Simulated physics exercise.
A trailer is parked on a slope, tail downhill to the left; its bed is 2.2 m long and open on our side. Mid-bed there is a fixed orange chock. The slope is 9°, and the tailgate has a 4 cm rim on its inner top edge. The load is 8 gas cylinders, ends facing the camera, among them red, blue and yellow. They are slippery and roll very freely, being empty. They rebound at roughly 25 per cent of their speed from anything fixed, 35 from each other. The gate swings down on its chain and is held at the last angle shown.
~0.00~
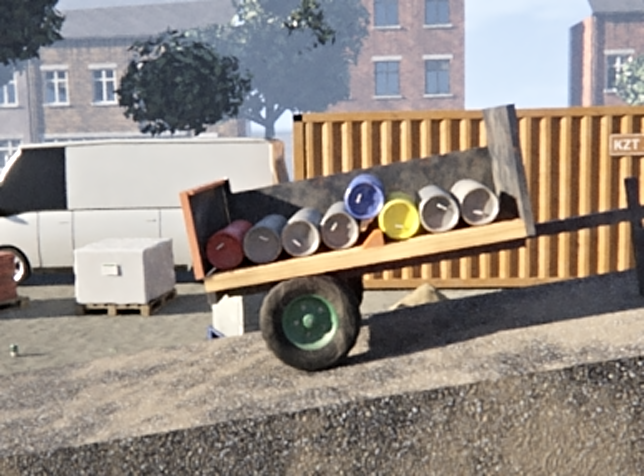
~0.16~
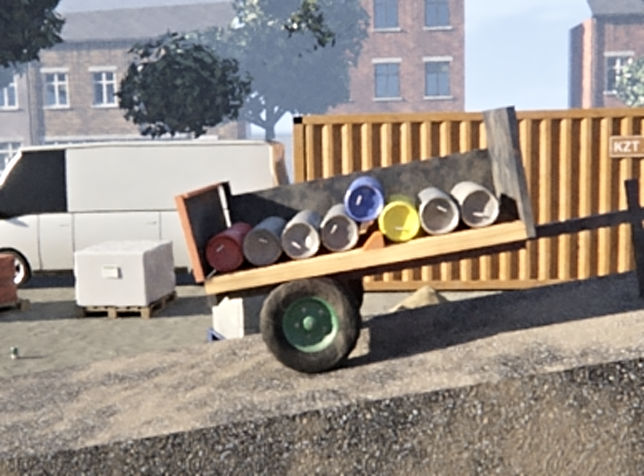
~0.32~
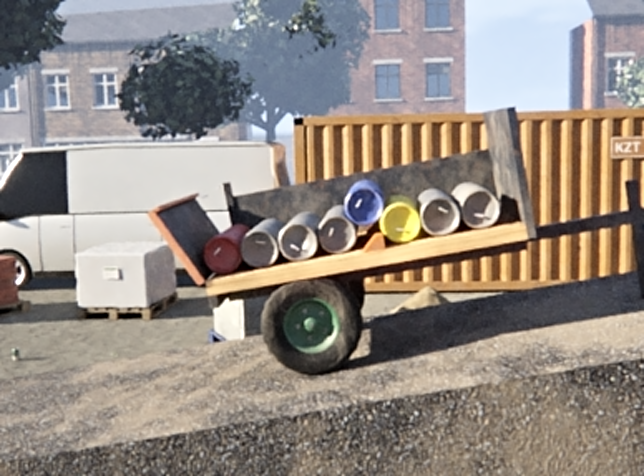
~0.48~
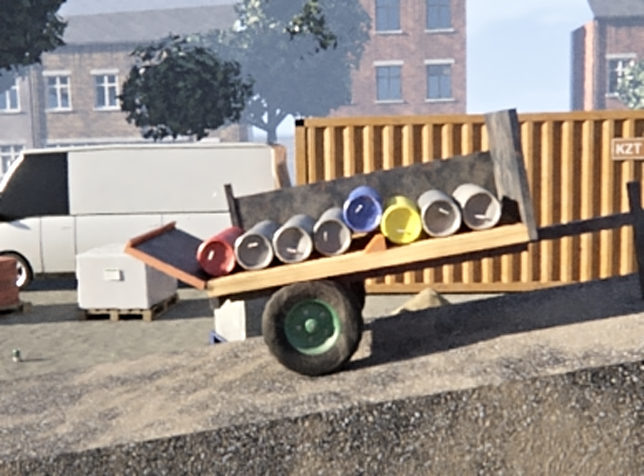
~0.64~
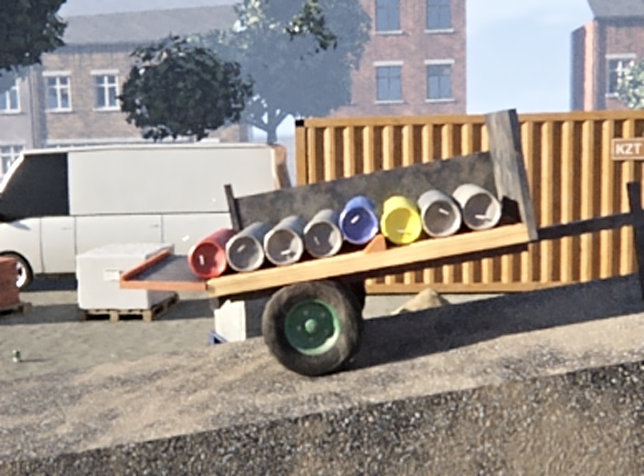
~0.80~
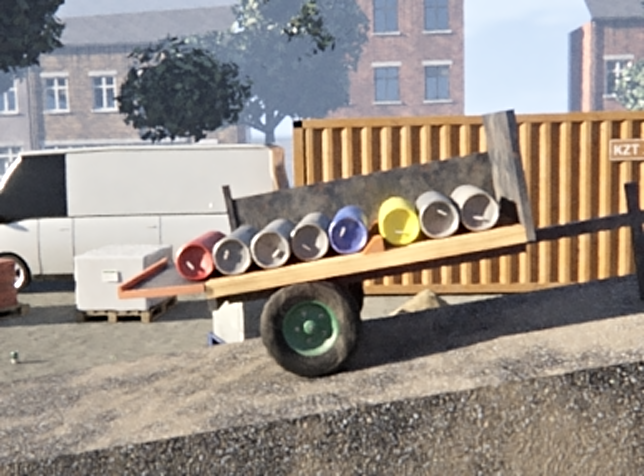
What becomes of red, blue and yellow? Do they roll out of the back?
Red drops off the back. Blue is held. Yellow remains aboard.
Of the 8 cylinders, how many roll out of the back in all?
In all, 1.
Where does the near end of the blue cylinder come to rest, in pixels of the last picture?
Near (246, 254).
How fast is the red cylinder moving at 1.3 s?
About 0.8 m/s.
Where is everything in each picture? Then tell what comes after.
Red (224, 252), blue (365, 201), yellow (400, 220); gate 81° above level, tip at (183, 195); 7 of the 8 make up the bottom layer on the bed, in the first frame.
Red (223, 254), blue (365, 203), yellow (400, 222); gate 77° above level, tip at (179, 198), in the second frame.
Red (221, 256), blue (365, 207), yellow (401, 224); gate 56° above level, tip at (152, 214), in the third frame.
Red (216, 258), blue (363, 214), yellow (402, 225); gate 26° above level, tip at (127, 250), in the fourth frame.
Red (207, 260), blue (359, 225), yellow (402, 225); gate 2° above level, tip at (122, 285), in the fifth frame.
Red (194, 262), blue (348, 235), yellow (400, 226); gate 4° below level, tip at (121, 296), in the sixth frame.
By 1.3 s, red is on the gate, 40 cm past the hinge, rolling left; blue is on the bed, 70 cm short of the hinge, rolling left; yellow is on the bed, 140 cm short of the hinge; 0 out so far.
By 1.8 s, red is dropping off the gate; blue is on the bed, 50 cm short of the hinge, rolling left; as before, yellow; 1 out so far.
Finally (3.7 s), red is off the vehicle; blue is on the bed, 30 cm short of the hinge; yellow is on the bed, 140 cm short of the hinge; 1 out so far.
